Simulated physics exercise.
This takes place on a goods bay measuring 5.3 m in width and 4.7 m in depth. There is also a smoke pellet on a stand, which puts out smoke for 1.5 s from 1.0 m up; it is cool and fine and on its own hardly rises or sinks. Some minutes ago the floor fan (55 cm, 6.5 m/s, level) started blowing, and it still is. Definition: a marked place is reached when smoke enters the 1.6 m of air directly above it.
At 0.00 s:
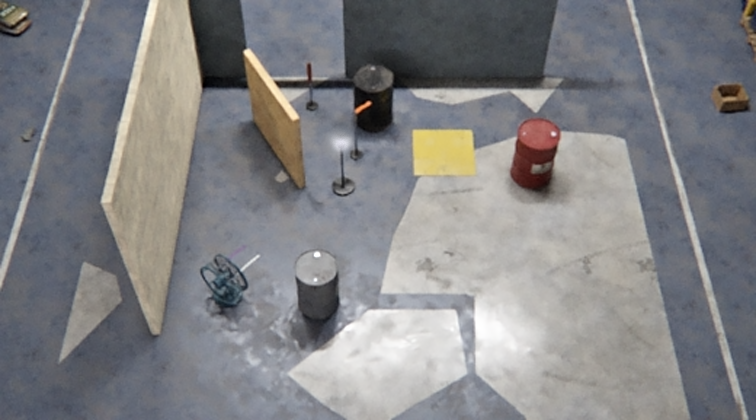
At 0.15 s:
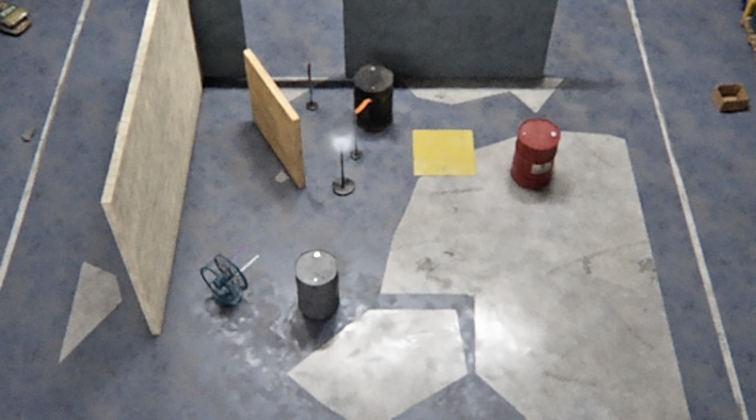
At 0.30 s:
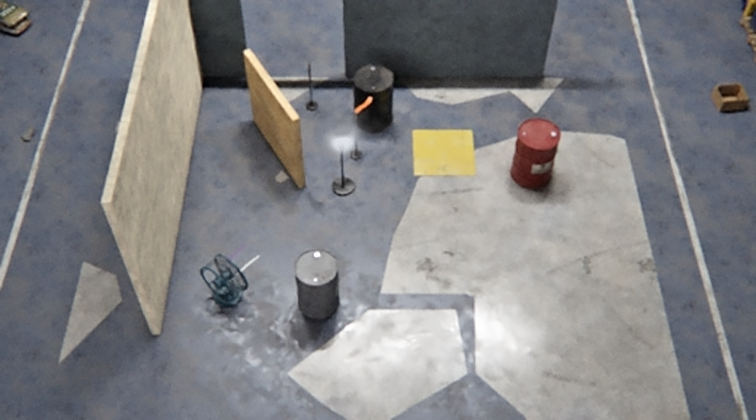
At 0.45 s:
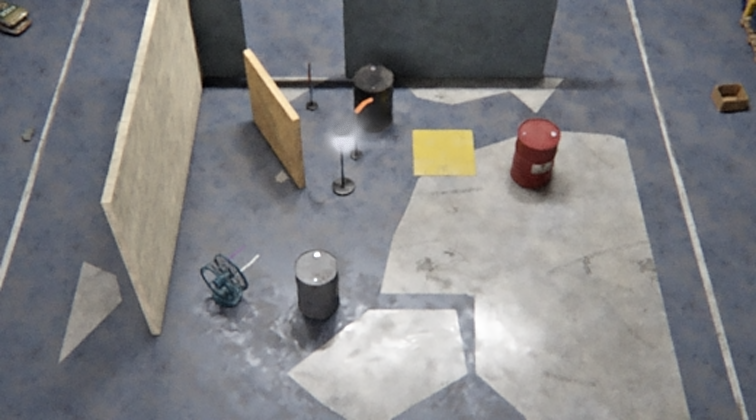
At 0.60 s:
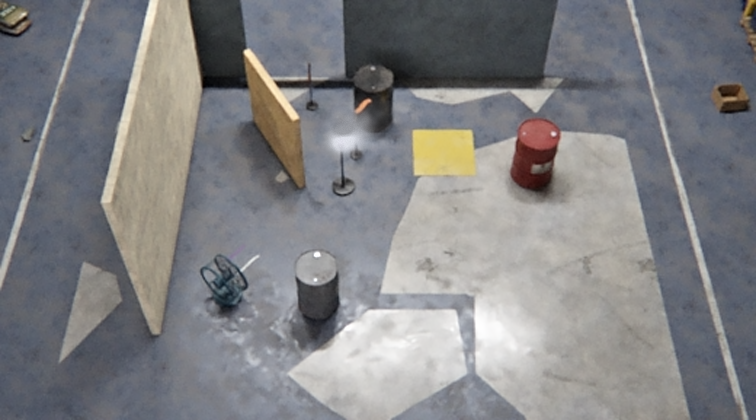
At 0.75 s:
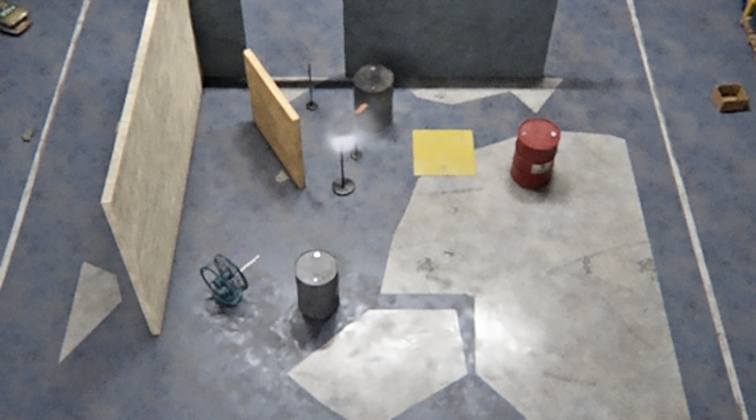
A tall pale panel stood still on the left of the bay while a small puff of white smoke grew above a stand and spread right and backward, thinly veiling the dark barrel.
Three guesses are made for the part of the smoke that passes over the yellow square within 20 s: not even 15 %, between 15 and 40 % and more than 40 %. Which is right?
Lab note: Share reaching it, from 15 to 40 %.
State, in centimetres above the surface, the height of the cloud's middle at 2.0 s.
Height of middle: Approx. 90 cm.
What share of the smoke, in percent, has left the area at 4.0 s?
Estimate: Close to 30 %.
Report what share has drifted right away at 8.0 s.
Roughly 70 per cent.
By 2.0 s we count, 16 % has passed over the yellow square, with 99 % still about or yet to come, and the middle of the rest is near (389, 83).
By 4.0 s we count, 25 % has passed over the yellow square, with 72 % still about or yet to come, and the middle of the rest is near (403, 32).
By 8.0 s we count, 25 % has passed over the yellow square, with 32 % still about or yet to come, and the middle of the rest is near (286, 13).
By 20.0 s we count, 25 % has passed over the yellow square, with 6 % still about or yet to come.
